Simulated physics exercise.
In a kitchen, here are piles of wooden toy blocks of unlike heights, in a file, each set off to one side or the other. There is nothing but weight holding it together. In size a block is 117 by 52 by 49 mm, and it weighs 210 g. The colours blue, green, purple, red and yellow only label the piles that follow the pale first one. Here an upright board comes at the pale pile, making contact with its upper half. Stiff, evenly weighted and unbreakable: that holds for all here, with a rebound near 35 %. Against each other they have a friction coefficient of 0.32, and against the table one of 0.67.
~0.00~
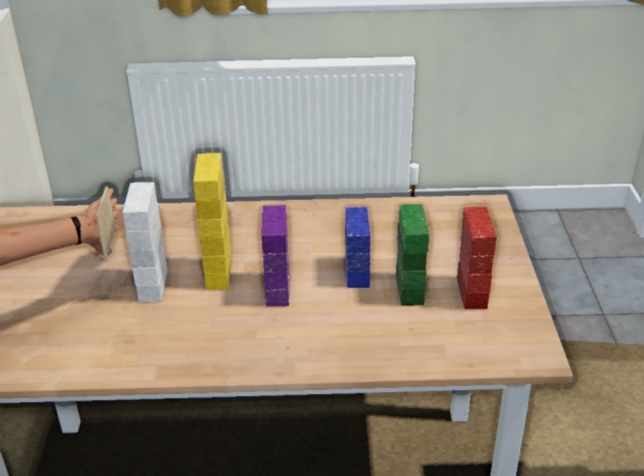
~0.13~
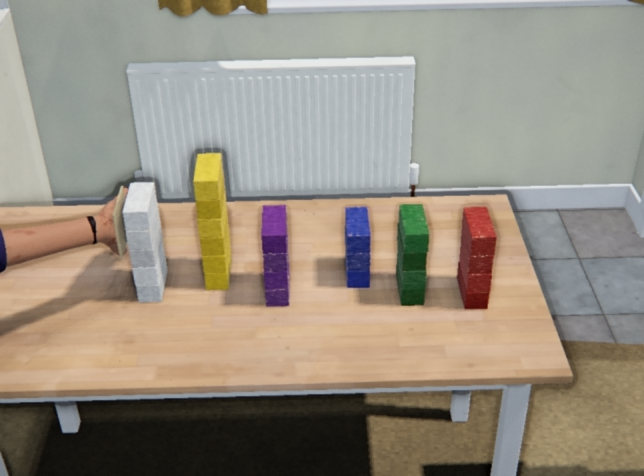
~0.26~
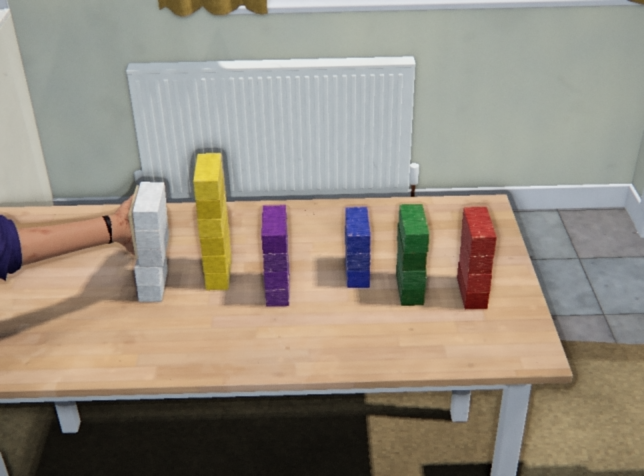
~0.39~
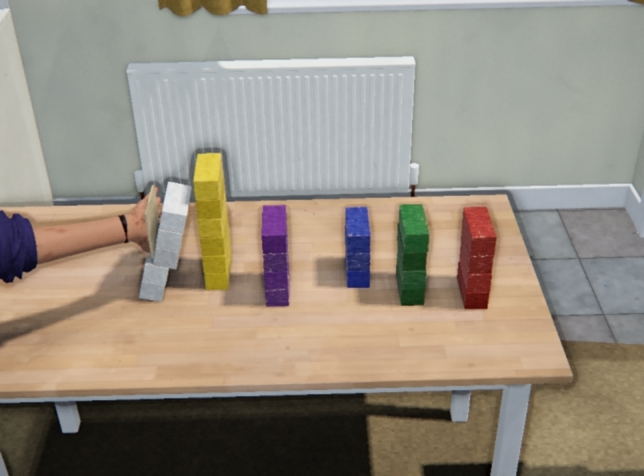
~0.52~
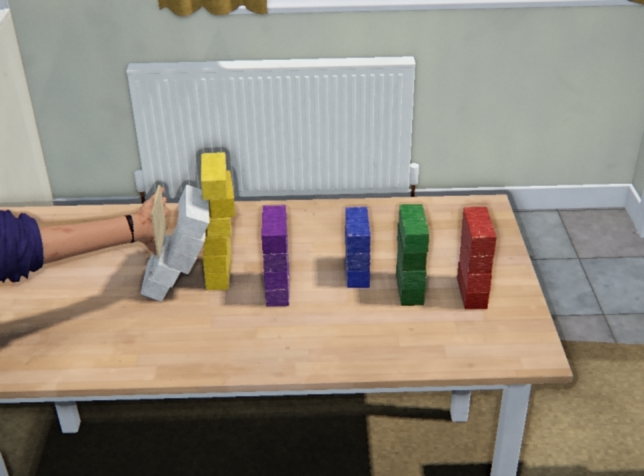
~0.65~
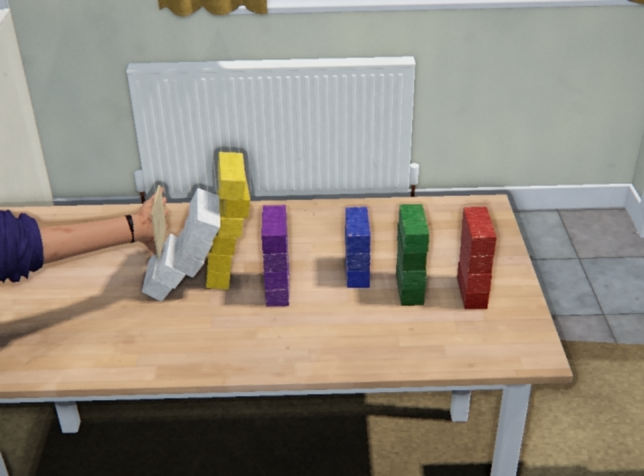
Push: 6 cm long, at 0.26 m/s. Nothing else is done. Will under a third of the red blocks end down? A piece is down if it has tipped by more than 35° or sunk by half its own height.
Yes.
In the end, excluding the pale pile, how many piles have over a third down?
In total, 3.
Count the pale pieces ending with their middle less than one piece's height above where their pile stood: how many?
2 pieces, pale ones.
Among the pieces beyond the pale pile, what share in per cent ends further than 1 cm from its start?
70 in a hundred.
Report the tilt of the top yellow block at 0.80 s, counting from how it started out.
Something like 25°, more or less.
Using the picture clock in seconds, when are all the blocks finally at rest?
I'd put it around 2.0 seconds.
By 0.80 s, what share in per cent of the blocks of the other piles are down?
0 per cent by then.
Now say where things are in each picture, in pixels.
In the first picture (we follow the side turned to the camera), board (100, 232) 52 mm short; top red block (480, 221); top yellow block (208, 167); no other piece has moved.
Board (116, 232) 18 mm short; top red block (480, 221), in the second picture.
Board (132, 231) 16 mm in; top red block (480, 221), in the third picture.
Board (148, 231) 49 mm in, top of the pale pile leaning 15°; top red block (480, 221); no other piece has moved, in the fourth picture.
Board (155, 231) 6 cm in, stopped, top of the pale pile leaning 27°; top red block (480, 221); top yellow block (213, 166) displaced 12 mm; 4 stirred so far, in the fifth picture.
Board (155, 231) 6 cm in, stopped, top of the pale pile leaning 28°; top red block (480, 221); top yellow block (232, 166) tipped 8°; steepest lean 8°, the block at (231, 228); 6 stirred so far, in the sixth picture.
Around 0.80 s, 5 of the pale pile down; none of the 4 red blocks down (0 of 21 in all colours); top red block unmoved; top yellow block tipped 25°, 18 mm lower.
Around 0.96 s, 5 of the pale pile down; none of the 4 red blocks down (6 of 21 in all colours); top red block unmoved; top yellow block tipped 34°, 8 cm lower.
Around 1.22 s, 5 of the pale pile down; none of the 4 red blocks down (12 of 21 in all colours); top red block unmoved; top purple block on its side.
Finally (2.3 s), 5 of the pale pile down; none of the 4 red blocks down (12 of 21 in all colours); top red block unmoved; top purple block on its side. That is 0 per cent. Seen by the last camera, middles, top red block near (479, 231), top purple block near (382, 277).
